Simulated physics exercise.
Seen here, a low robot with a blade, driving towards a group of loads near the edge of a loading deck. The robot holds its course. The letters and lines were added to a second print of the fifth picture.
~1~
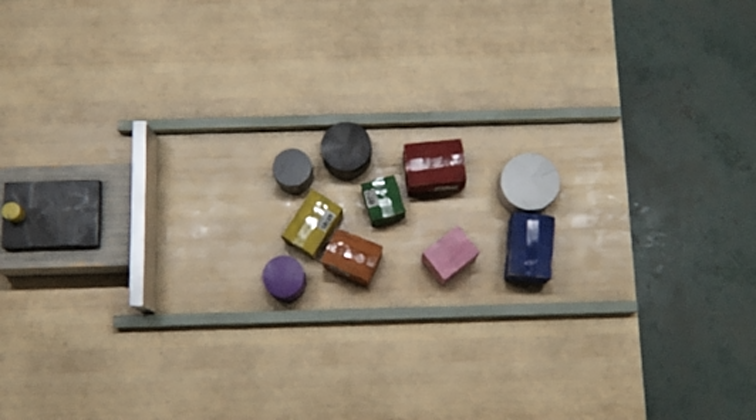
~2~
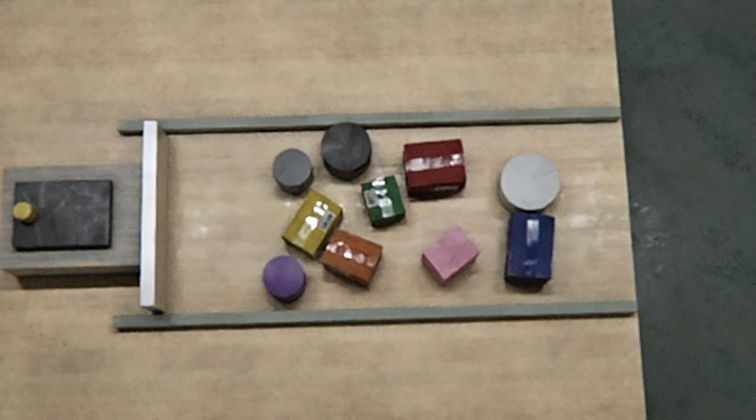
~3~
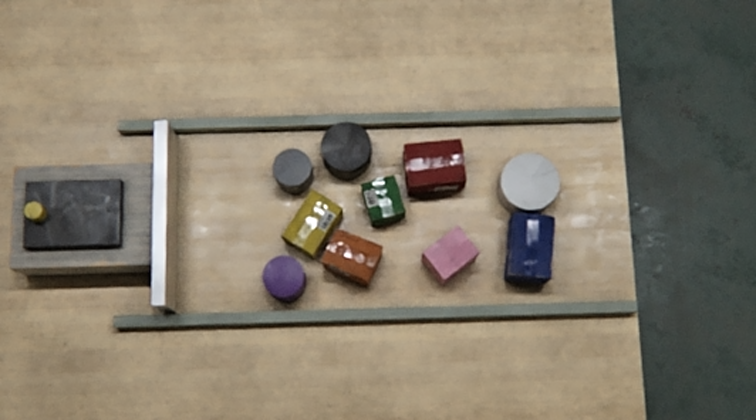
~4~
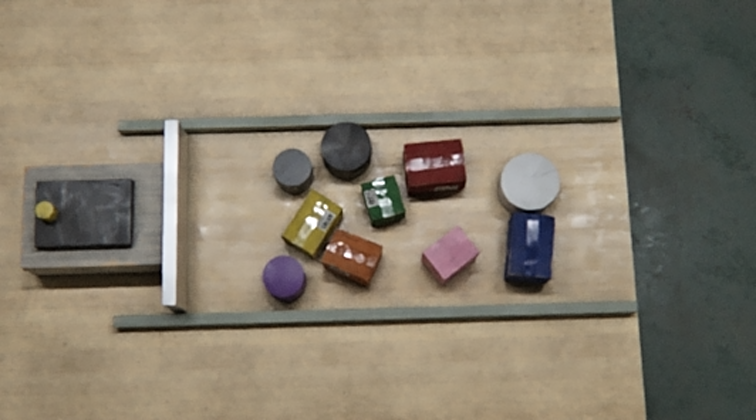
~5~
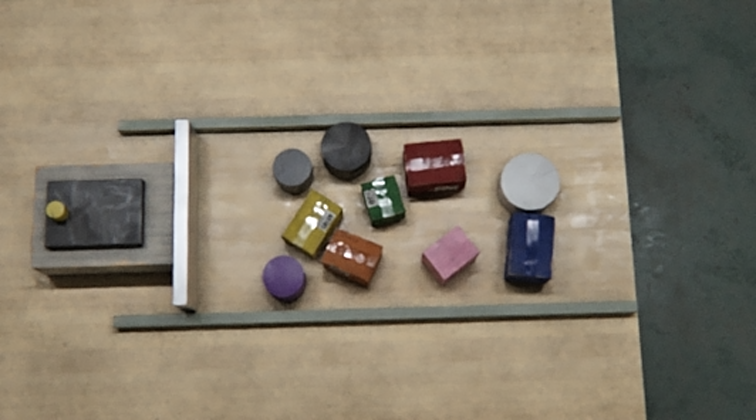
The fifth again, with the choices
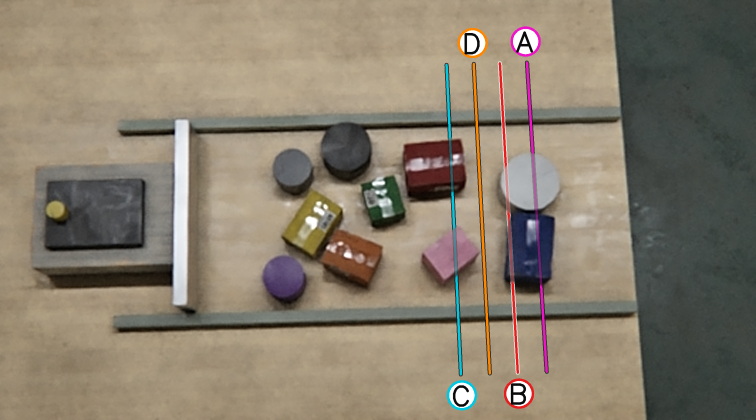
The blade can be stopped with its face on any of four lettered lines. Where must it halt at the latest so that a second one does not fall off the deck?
B.
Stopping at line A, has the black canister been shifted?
Yes.
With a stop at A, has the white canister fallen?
By then, yes.
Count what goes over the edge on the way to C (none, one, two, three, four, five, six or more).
The count is none.
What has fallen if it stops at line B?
The blue parcel goes over.
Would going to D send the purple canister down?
No.
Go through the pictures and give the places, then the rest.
In the first picture, white canister (528, 186); yellow parcel (314, 225); pink crate (450, 256).
In the second picture, robot (70, 214); orange parcel (353, 258).
In the third picture, robot (80, 213); green parcel (384, 201).
In the fourth picture, robot (92, 213); purple canister (285, 278).
In the fifth picture, robot (102, 213); red parcel (434, 167); white canister (528, 186); yellow parcel (314, 225).
On the marked copy, A at (537, 212); B at (509, 213); C at (454, 215); D at (481, 214).
With B. Early on, robot (222, 209); black canister (363, 147); purple canister (331, 279).
Further on, robot (341, 206); blue parcel (573, 246); white canister (533, 187).
At the end, robot (431, 203); blue parcel over the edge; pink crate (620, 251); one fallen.
As for the rest, A drops three; C is within the limit but short; D is within the limit but short.
